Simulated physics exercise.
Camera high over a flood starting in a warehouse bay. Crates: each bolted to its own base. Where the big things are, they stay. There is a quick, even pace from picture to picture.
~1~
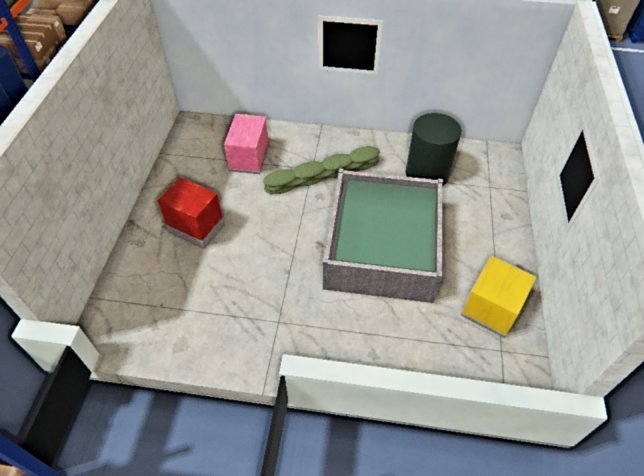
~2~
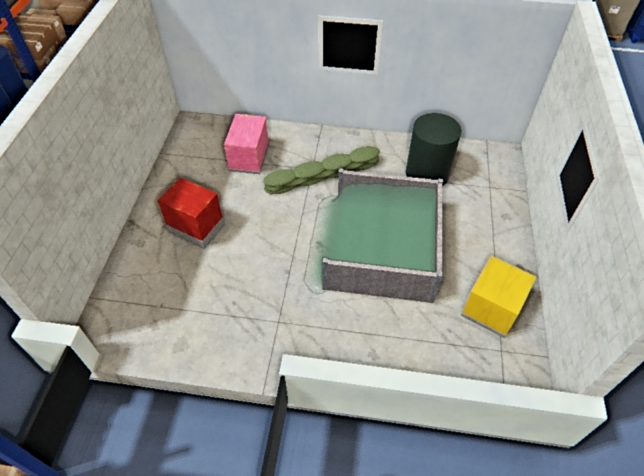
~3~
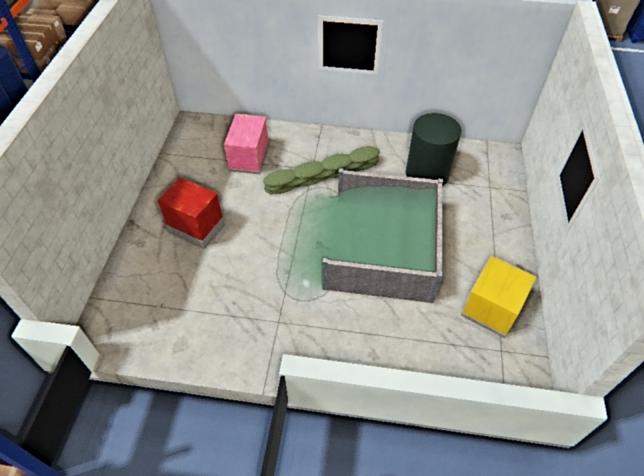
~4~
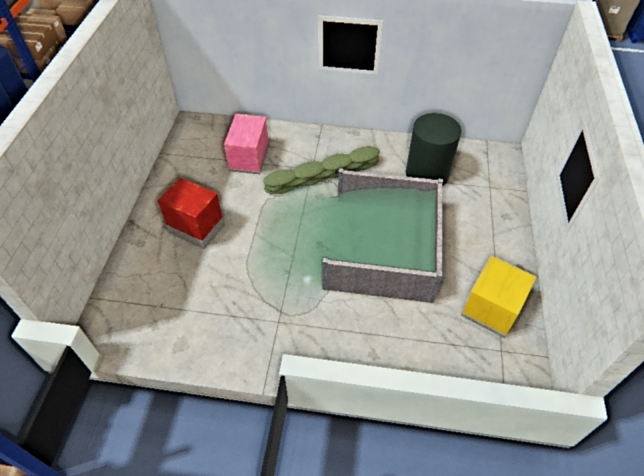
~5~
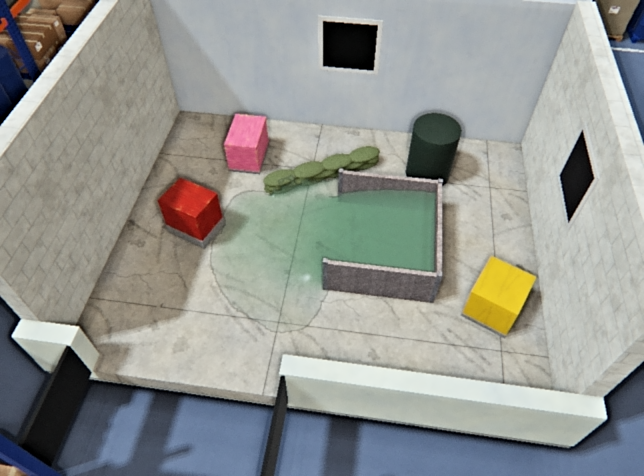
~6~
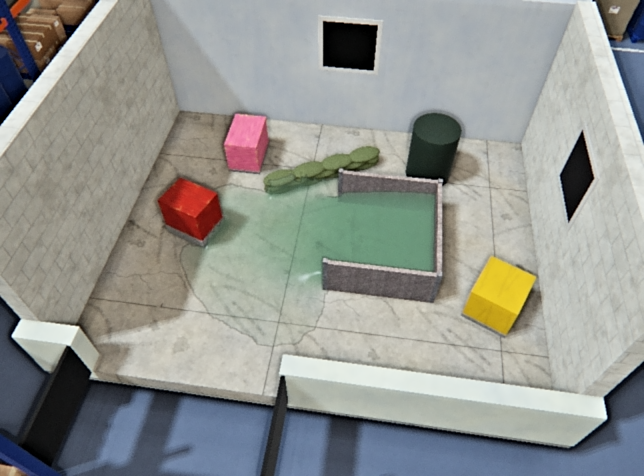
Green water poured out of the left side of a walled tank once that side was gone, spreading in a thin, widening sheet across the tiled floor toward the red box.
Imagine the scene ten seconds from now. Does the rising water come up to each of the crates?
The yellow crate - no, it does not. The pink crate - yes, it does. The red crate - yes, it does.
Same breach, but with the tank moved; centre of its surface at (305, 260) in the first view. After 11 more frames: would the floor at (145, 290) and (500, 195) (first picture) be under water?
The first spot is inundated and the second is not reached.
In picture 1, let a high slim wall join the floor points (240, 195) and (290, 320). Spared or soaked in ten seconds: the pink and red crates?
Each crate - pink crate: Flooded; red crate: Not flooded.
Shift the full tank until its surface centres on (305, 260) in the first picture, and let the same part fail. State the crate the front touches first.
Red crate.
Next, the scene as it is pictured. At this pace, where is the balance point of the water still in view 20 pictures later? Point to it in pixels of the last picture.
It's close to (236, 227).
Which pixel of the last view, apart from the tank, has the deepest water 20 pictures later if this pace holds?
My best guess is roughly (179, 115).
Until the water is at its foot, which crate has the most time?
I'd say the crate marked yellow is last.
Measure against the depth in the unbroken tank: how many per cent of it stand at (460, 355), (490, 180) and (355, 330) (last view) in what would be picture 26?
First spot 0 %, second 0 %, third 0 %.
A moment on, water covers 30 % of the floor; the yellow crate not reached, the pink crate water round its plinth, the red crate water round its plinth.
Next, water covers 45 % of the floor; the yellow crate not reached, the pink crate water round its plinth, the red crate water round its plinth.
Then, water covers 50 % of the floor; the yellow crate not reached, the pink crate water round its plinth, the red crate water round its plinth.
Later, water covers 70 % of the floor; the yellow crate not reached, the pink crate water round its plinth, the red crate water round its plinth.
In the end, water covers 85 % of the floor; the yellow crate stayed above the water, the pink crate was topped, the red crate was topped.
